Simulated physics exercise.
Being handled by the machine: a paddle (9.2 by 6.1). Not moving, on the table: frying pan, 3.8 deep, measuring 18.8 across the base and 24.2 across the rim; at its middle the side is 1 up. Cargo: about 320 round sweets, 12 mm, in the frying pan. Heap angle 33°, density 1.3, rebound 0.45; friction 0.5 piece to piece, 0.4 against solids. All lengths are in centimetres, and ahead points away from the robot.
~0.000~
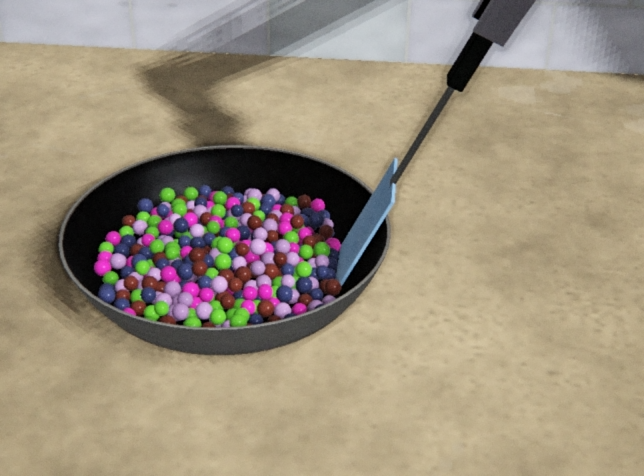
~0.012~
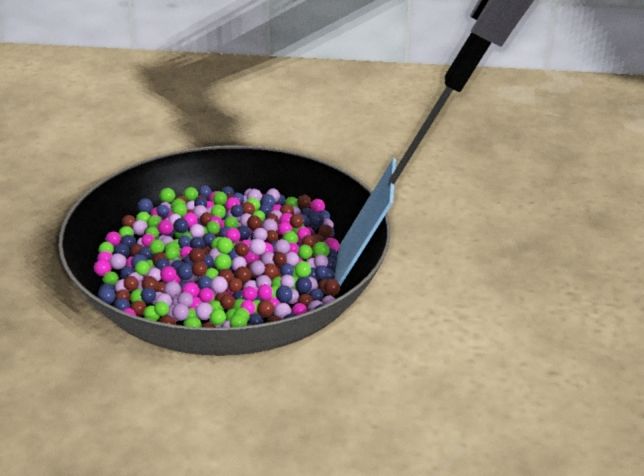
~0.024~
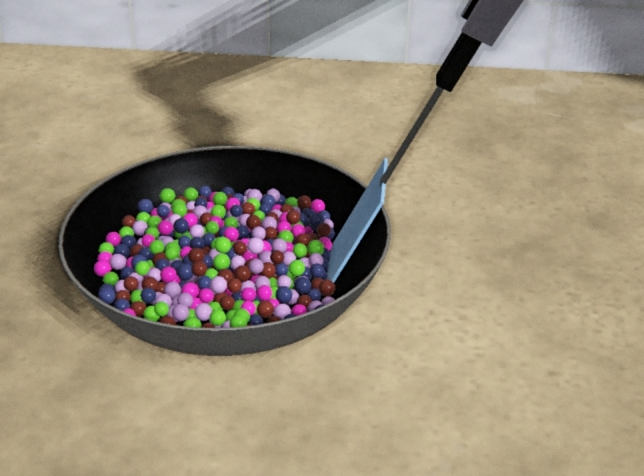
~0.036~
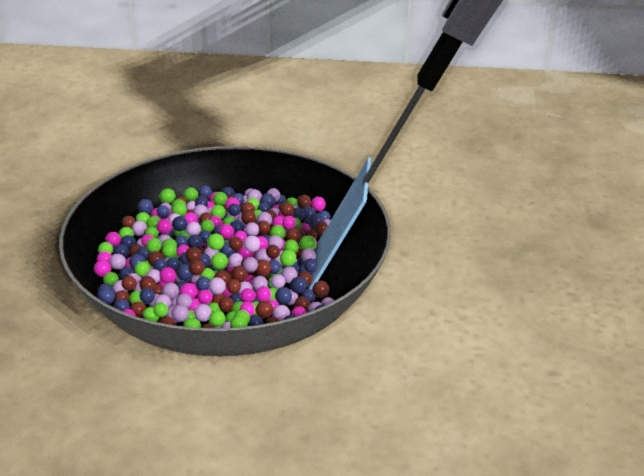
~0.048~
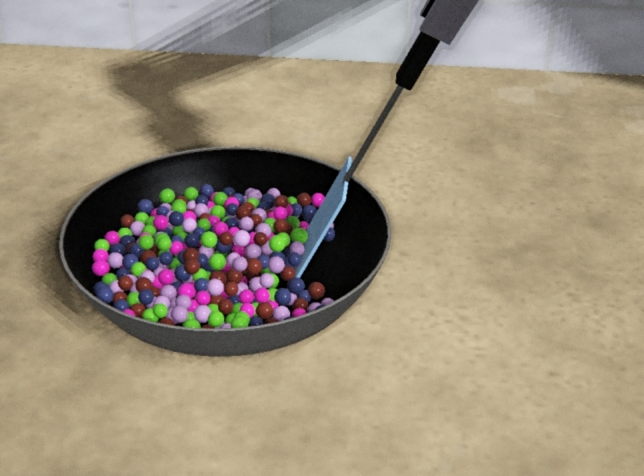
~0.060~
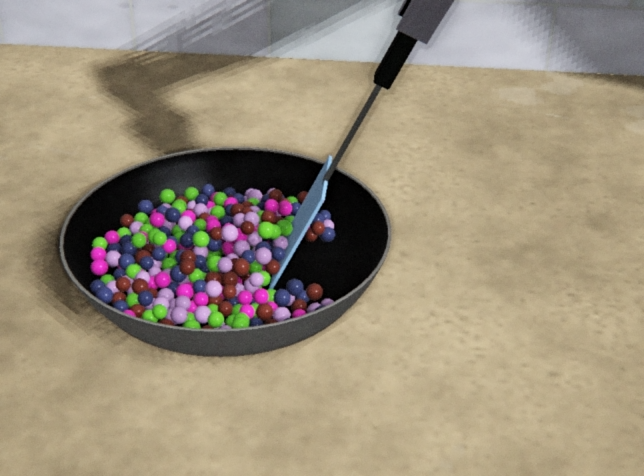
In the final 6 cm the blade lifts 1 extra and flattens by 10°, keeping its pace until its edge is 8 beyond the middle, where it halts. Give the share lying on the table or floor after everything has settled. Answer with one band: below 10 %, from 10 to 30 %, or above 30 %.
From 10 to 30 %.
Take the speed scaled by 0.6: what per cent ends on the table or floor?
Near 10 in a hundred.
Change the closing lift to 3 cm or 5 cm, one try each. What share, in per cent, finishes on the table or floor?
Result: Approx. 20 % and 15 %, one try each.
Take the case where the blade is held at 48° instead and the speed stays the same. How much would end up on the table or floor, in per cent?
Estimate for that slope: Some 10 per cent.
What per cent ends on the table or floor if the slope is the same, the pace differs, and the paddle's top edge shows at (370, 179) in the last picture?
Some 0 percent.
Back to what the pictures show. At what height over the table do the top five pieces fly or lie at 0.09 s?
I'd say close to 7 cm on average.
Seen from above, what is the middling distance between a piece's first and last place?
Roughly 3 centimetres.
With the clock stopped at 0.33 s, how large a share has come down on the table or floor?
It is near 15 percent.
After 0.09 s, sloping 65°, highest piece 8 above the table; 318 in the frying pan.
After 0.12 s, sloping 62°, highest piece 9 above the table; 317 in the frying pan, 1 on the blade or in flight.
After 0.33 s, sloping 55°, highest piece 19 above the table; 257 in the frying pan, 49 on the table or floor, 12 on the blade or in flight.
After 1.38 s, sloping 55°, highest piece 4 above the table; 257 in the frying pan, 61 on the table or floor.
At rest, 257 in the frying pan, 61 on the table or floor. That is 19 % on the table or floor.
